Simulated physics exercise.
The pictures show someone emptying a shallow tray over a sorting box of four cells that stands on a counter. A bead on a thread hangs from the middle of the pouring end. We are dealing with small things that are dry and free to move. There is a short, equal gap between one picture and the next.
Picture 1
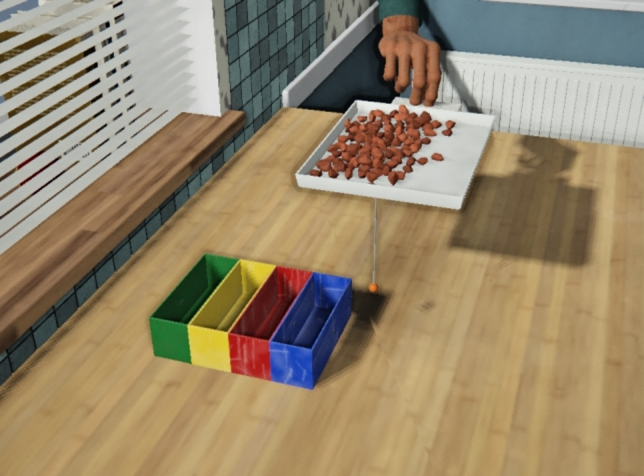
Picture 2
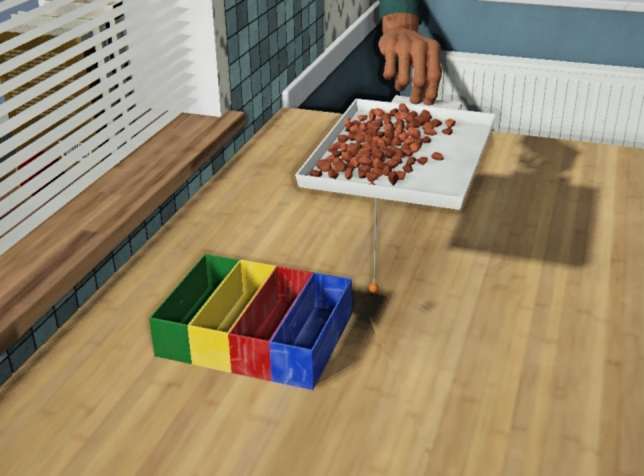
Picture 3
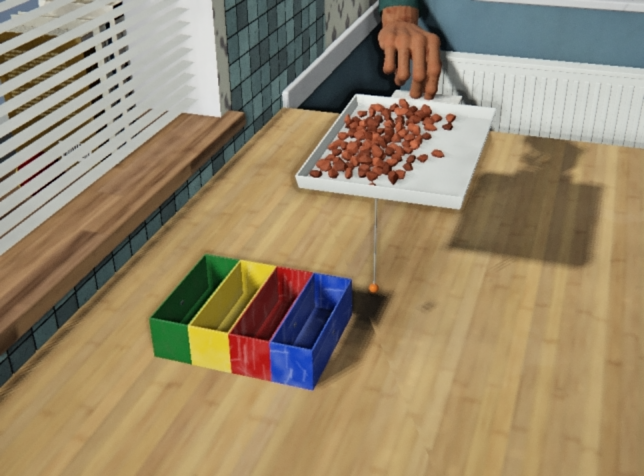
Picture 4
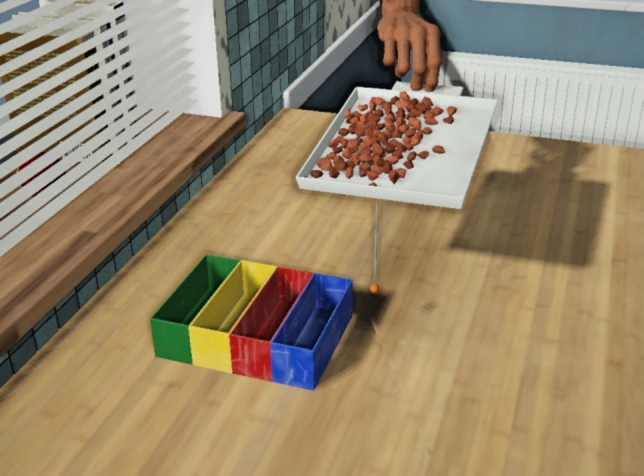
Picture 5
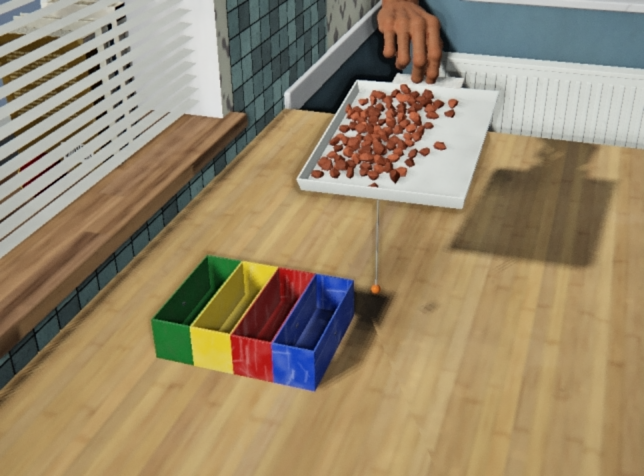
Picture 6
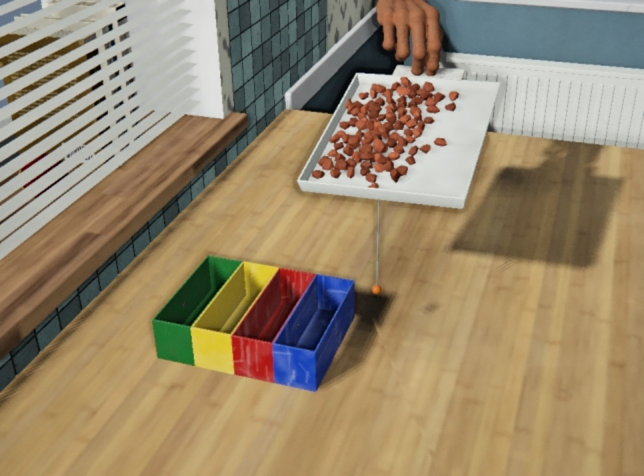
A shallow white tray scattered with small reddish-brown pieces is held above a pale wooden counter, seen from above at an angle, with slatted blinds and blue-green tiles behind. An orange bead hangs on a thread below its near edge, beside a box with green, yellow, red and blue cells from left to right. A hand slowly raises the tray's far side, tilting it slightly, while the pieces stay on it.
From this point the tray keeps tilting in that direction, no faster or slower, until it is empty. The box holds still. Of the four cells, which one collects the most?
The blue one collects the most.
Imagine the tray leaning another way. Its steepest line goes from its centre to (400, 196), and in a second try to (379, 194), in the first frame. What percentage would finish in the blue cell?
10 % and 20 %.
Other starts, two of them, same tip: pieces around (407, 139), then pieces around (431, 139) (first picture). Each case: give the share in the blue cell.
Estimates in order: 40 percent, 20 percent.
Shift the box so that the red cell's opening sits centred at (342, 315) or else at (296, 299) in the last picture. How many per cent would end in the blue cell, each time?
About 20 per cent, then about 40 per cent.
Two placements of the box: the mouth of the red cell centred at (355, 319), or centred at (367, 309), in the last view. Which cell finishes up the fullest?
Yellow, then the yellow one.
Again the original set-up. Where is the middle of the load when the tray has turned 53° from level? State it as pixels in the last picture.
Roughly at (356, 149).
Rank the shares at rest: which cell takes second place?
The red one.
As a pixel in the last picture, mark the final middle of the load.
(322, 356).
Soon, tray tipped steeply; nearly all on the tray; a stray few falling or outside the box.
A while on, tray tipped right over; about a third on the tray; about a quarter in the blue cell; a small part in the red cell; about a quarter falling or outside the box.
Towards the end, tray tipped past a quarter turn; about a third in the blue cell; about a quarter in the red cell; about half falling or outside the box.
Finally, tray tipped past a quarter turn; about a third in the blue cell; about a quarter in the red cell; none in the yellow cell; none in the green cell; about half outside the box.
